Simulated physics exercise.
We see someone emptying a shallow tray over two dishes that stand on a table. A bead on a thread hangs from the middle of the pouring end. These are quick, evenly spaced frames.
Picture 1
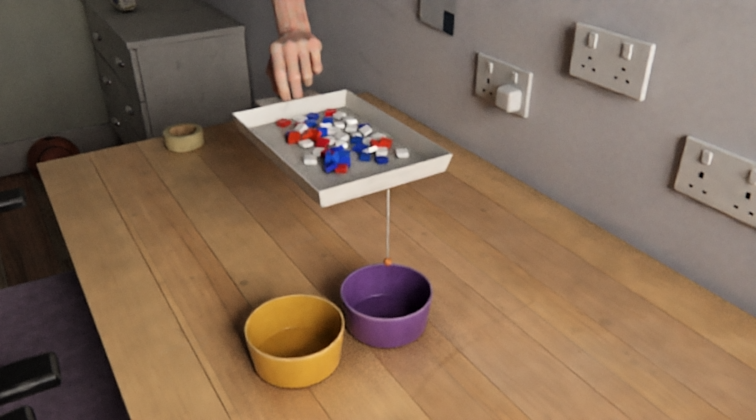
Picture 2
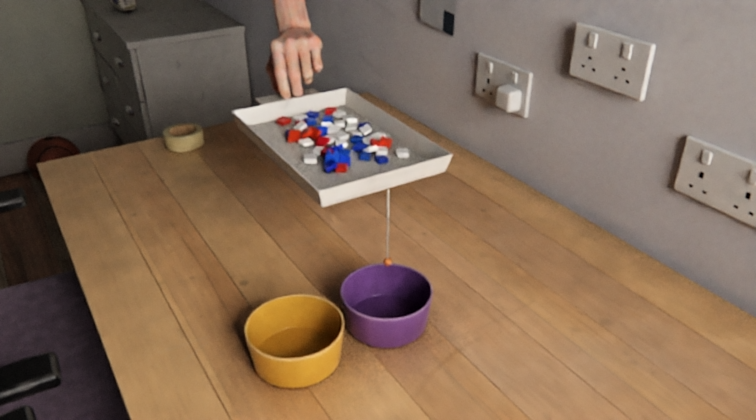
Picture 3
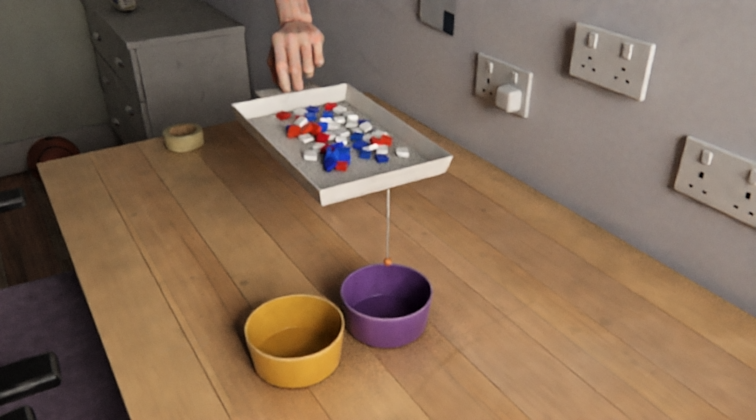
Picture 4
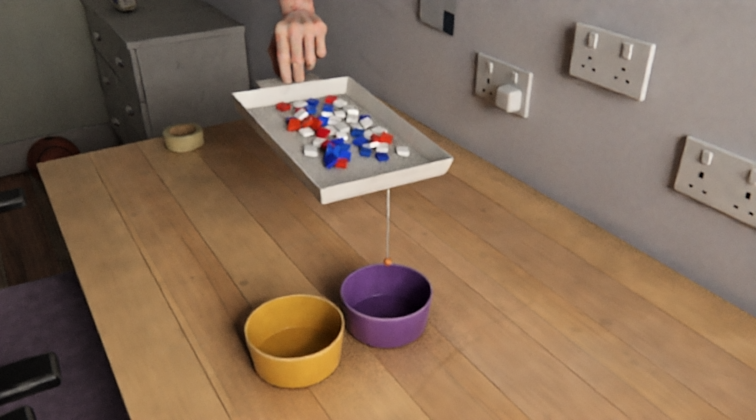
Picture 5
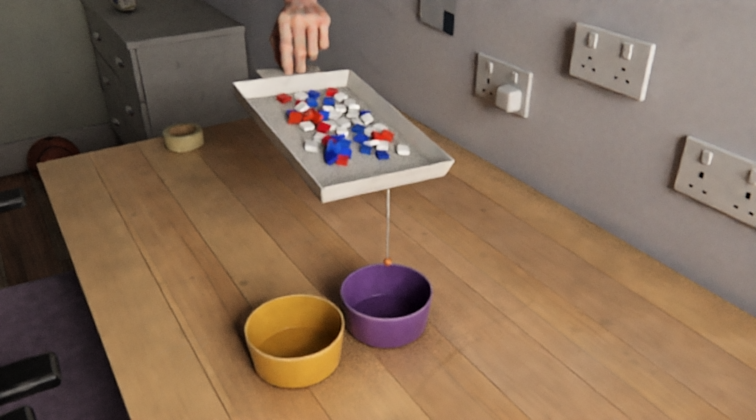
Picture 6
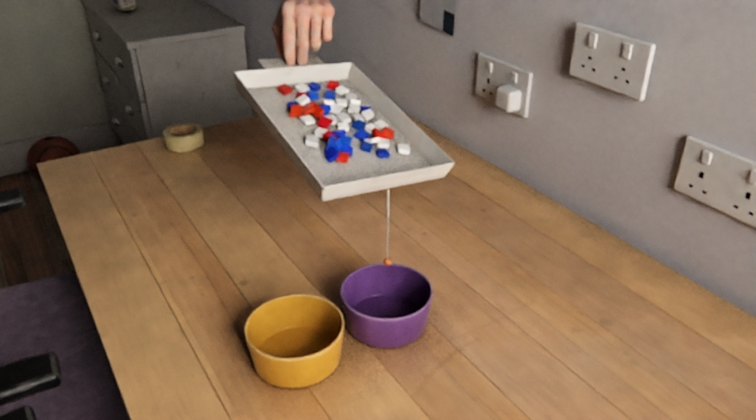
A hand gradually raising the far end of a white tray of red, white and blue tiles above yellow and purple bowls.
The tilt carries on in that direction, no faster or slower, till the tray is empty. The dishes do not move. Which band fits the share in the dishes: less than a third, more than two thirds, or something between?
Caught overall: Less than a third.
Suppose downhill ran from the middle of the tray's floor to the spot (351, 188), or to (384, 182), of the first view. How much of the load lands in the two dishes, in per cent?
First some 70, then 50 per cent.
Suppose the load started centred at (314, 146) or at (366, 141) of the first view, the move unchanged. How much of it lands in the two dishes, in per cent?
About 10 and 0 per cent.
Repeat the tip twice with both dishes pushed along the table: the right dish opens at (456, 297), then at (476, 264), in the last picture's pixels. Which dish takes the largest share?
At the first place the dish on the right, at the second the right dish.
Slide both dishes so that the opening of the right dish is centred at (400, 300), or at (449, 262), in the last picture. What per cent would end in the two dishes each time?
In turn 10 and 100 in a hundred.
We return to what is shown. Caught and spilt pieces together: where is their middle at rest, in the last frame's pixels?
At about (454, 295).
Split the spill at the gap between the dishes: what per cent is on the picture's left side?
Close to 0 per cent.
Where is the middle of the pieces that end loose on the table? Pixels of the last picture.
Roughly at (454, 295).
Soon, tray tipped steeply; all on the tray.
A while on, tray tipped right over; most on the tray; a small part outside both.
Towards the end, tray tipped past a quarter turn; a stray few in the right dish; nearly all outside both.
Finally, tray tipped past a quarter turn; none in the left dish; a stray few in the right dish; nearly all outside both.
